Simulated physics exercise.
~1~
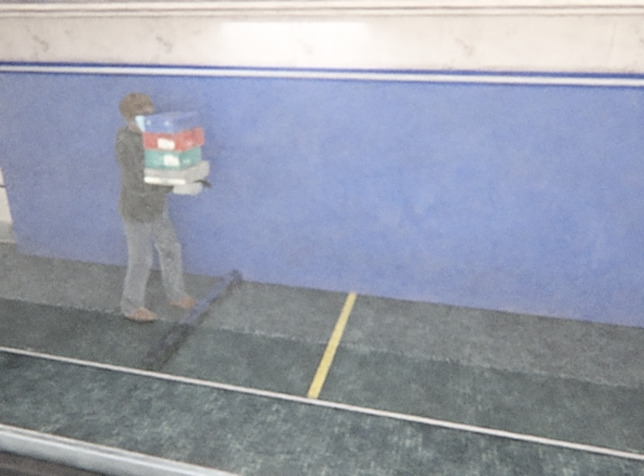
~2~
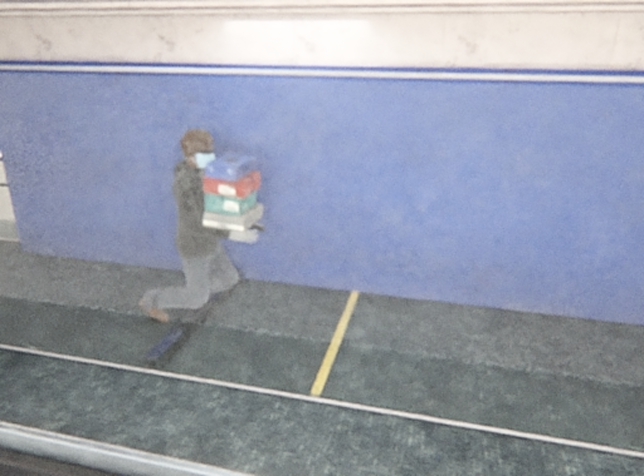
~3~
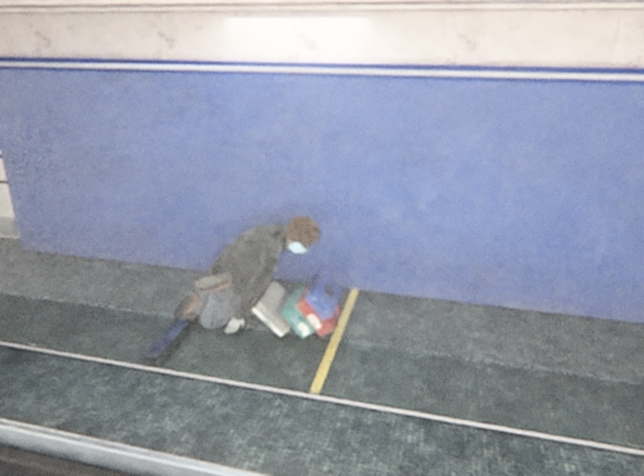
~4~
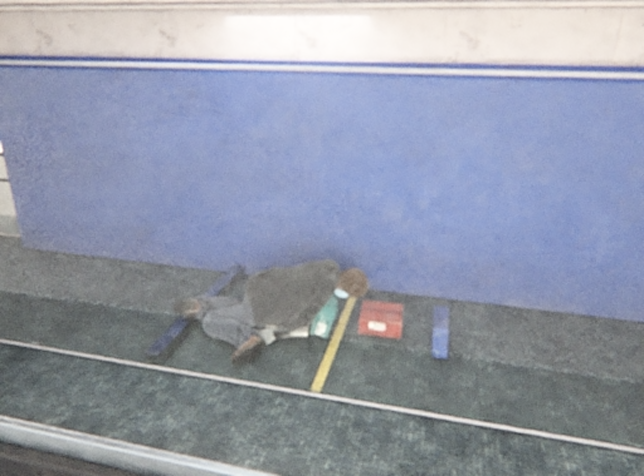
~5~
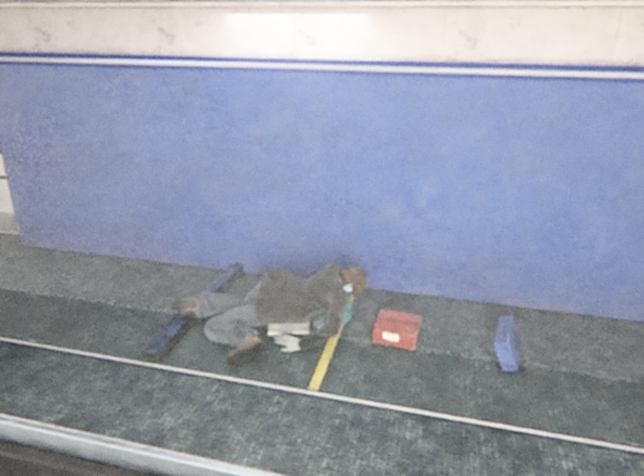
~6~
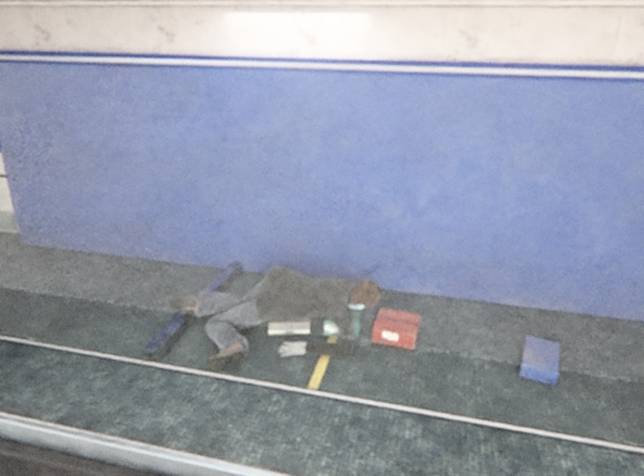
A masked person carrying stacked boxes falls forward and lies across the yellow line, boxes scattered.
